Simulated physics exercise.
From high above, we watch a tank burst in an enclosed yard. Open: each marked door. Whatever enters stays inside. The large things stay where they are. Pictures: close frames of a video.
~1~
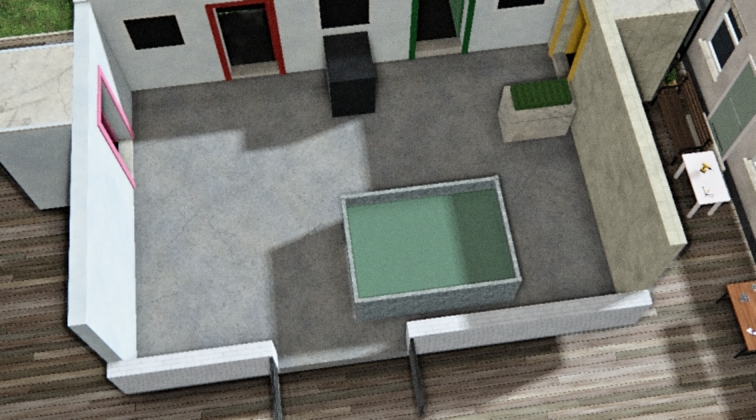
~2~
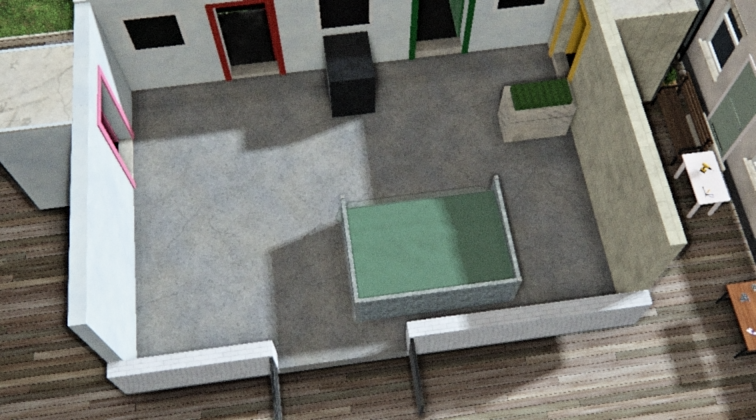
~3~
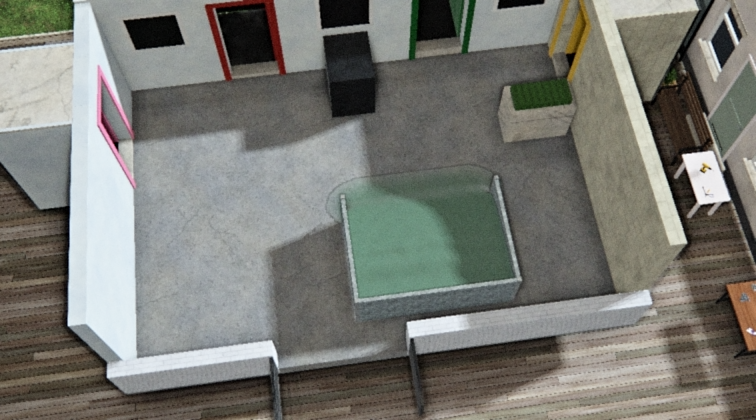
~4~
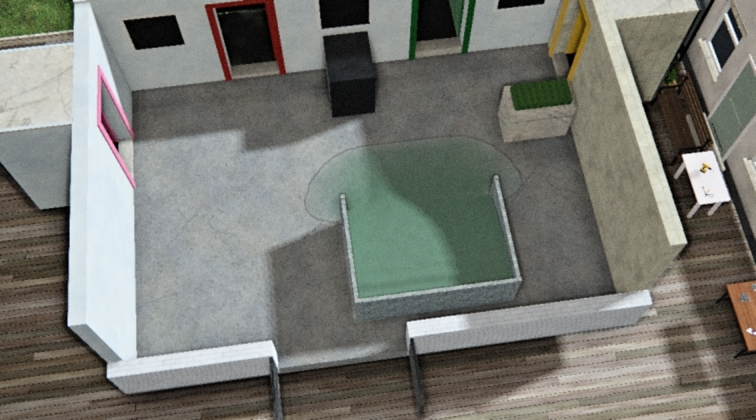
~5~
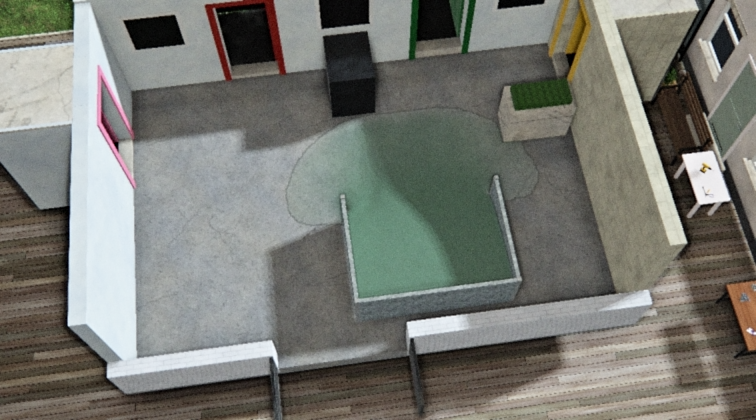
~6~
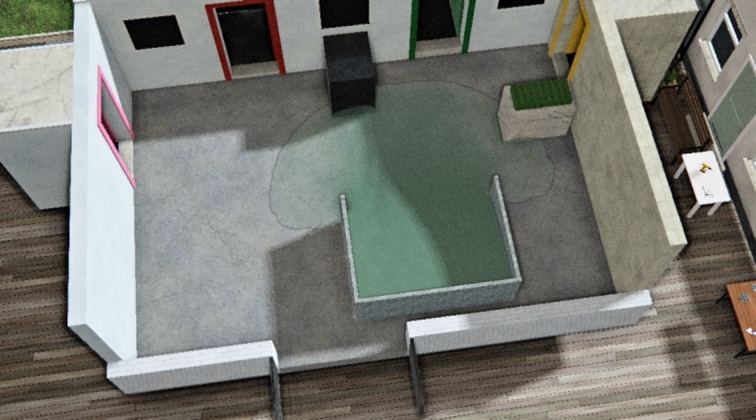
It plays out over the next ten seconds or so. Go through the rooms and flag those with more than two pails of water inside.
Yellow door - flagged, red door - flagged, green door - flagged, pink door - flagged.
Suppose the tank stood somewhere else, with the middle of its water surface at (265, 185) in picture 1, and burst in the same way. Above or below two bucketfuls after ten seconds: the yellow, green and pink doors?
Result - yellow: Short of the limit, green: Short of the limit, pink: Past the limit.
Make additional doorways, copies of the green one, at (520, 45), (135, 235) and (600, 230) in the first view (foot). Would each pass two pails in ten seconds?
Door by door: Ends up above, ends up below, ends up below.
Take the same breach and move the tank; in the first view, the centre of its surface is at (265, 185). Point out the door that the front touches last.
Note: The one in yellow.
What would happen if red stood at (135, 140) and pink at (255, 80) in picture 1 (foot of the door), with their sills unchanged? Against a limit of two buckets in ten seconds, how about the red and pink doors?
Looking at it, red tops the limit, and pink tops the limit.
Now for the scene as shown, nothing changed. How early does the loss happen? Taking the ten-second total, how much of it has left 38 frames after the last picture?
Log: Around 80 %, estimated.
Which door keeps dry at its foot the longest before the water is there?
It's the pink-painted one.
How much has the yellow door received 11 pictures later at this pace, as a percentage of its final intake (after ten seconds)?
Estimate: Some 0 per cent.
A moment on, water covers 40 % of the floor; the yellow door not reached, the red door under two buckets in, the green door over two buckets in, the pink door not reached.
Next, water covers 50 % of the floor; the yellow door wet at the sill, nothing in, the red door over two buckets in, the green door far over two buckets in, the pink door not reached.
Then, water covers 65 % of the floor; the yellow door far over two buckets in, the red door over two buckets in, the green door far over two buckets in, the pink door under two buckets in.
Later, water covers 90 % of the floor; the yellow door far over two buckets in, the red door over two buckets in, the green door far over two buckets in, the pink door far over two buckets in.
In the end, water covers 95 % of the floor; the yellow door far over two buckets in, the red door over two buckets in, the green door far over two buckets in, the pink door far over two buckets in.
